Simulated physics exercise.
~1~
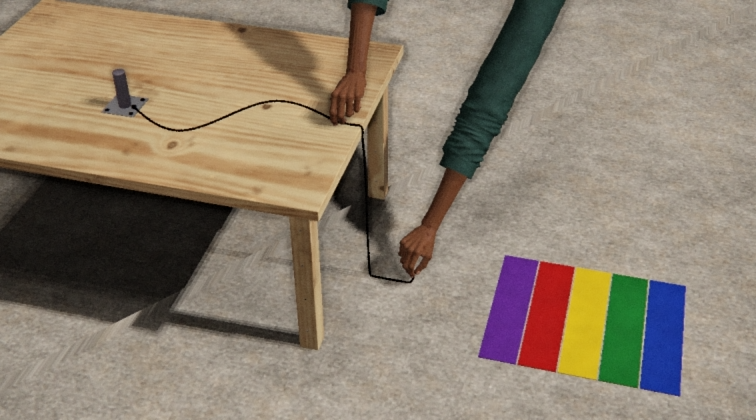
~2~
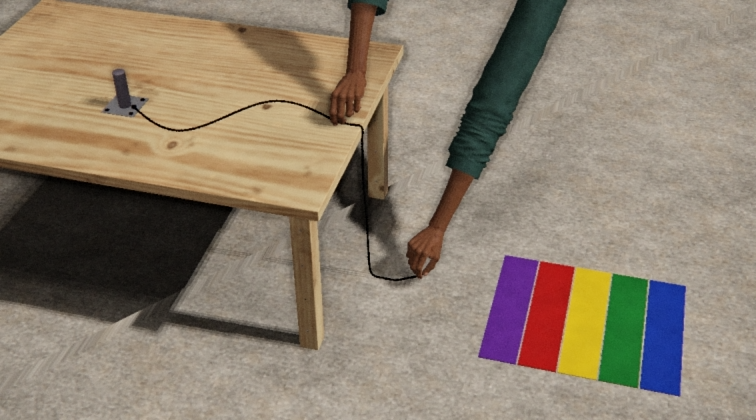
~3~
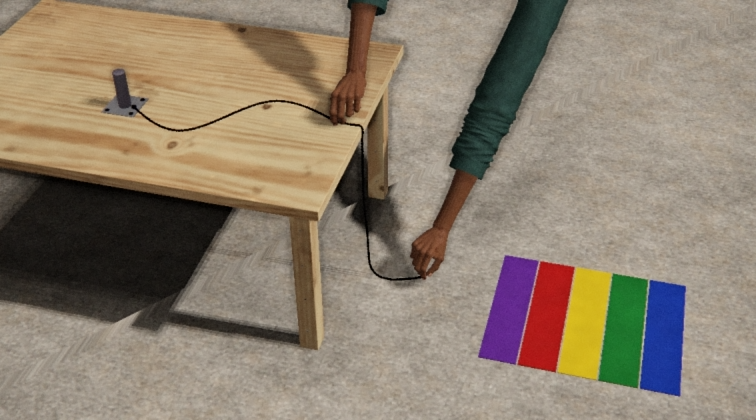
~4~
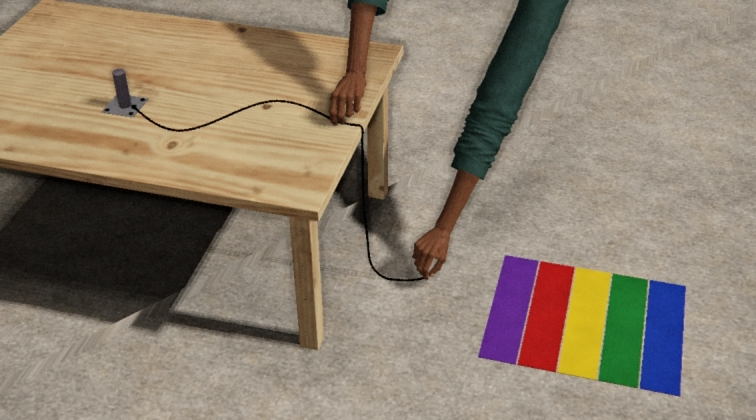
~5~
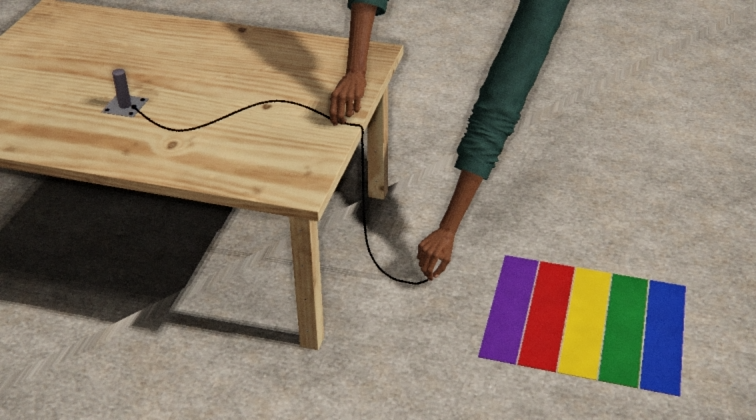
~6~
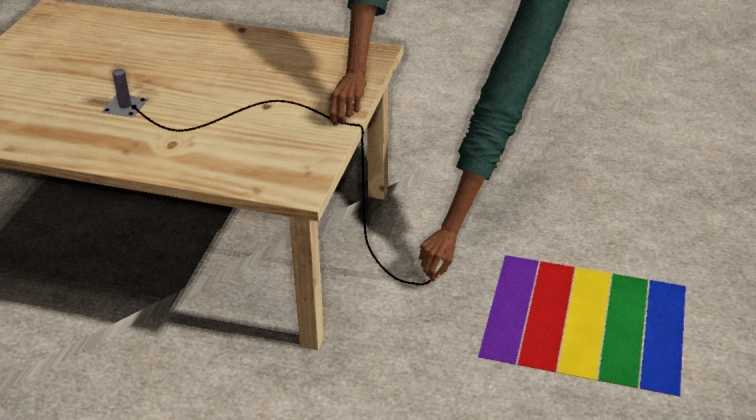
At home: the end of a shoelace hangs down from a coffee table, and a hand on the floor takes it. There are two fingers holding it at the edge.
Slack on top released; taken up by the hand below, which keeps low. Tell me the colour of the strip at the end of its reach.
It is yellow.
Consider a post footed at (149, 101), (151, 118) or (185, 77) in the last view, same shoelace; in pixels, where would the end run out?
Try by try: (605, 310), (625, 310) and (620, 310).
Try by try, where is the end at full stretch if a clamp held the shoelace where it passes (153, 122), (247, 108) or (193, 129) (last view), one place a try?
In order of the tries: About (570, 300), then (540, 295), then (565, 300).
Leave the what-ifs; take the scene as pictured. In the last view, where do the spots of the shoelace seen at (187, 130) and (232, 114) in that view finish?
First one: (209, 112); second one: (257, 116).
Early on, end near (517, 292); over purple.
Midway, end near (558, 299); over red.
At the end of the slack, end near (583, 304); over yellow. It halts on the yellow strip.
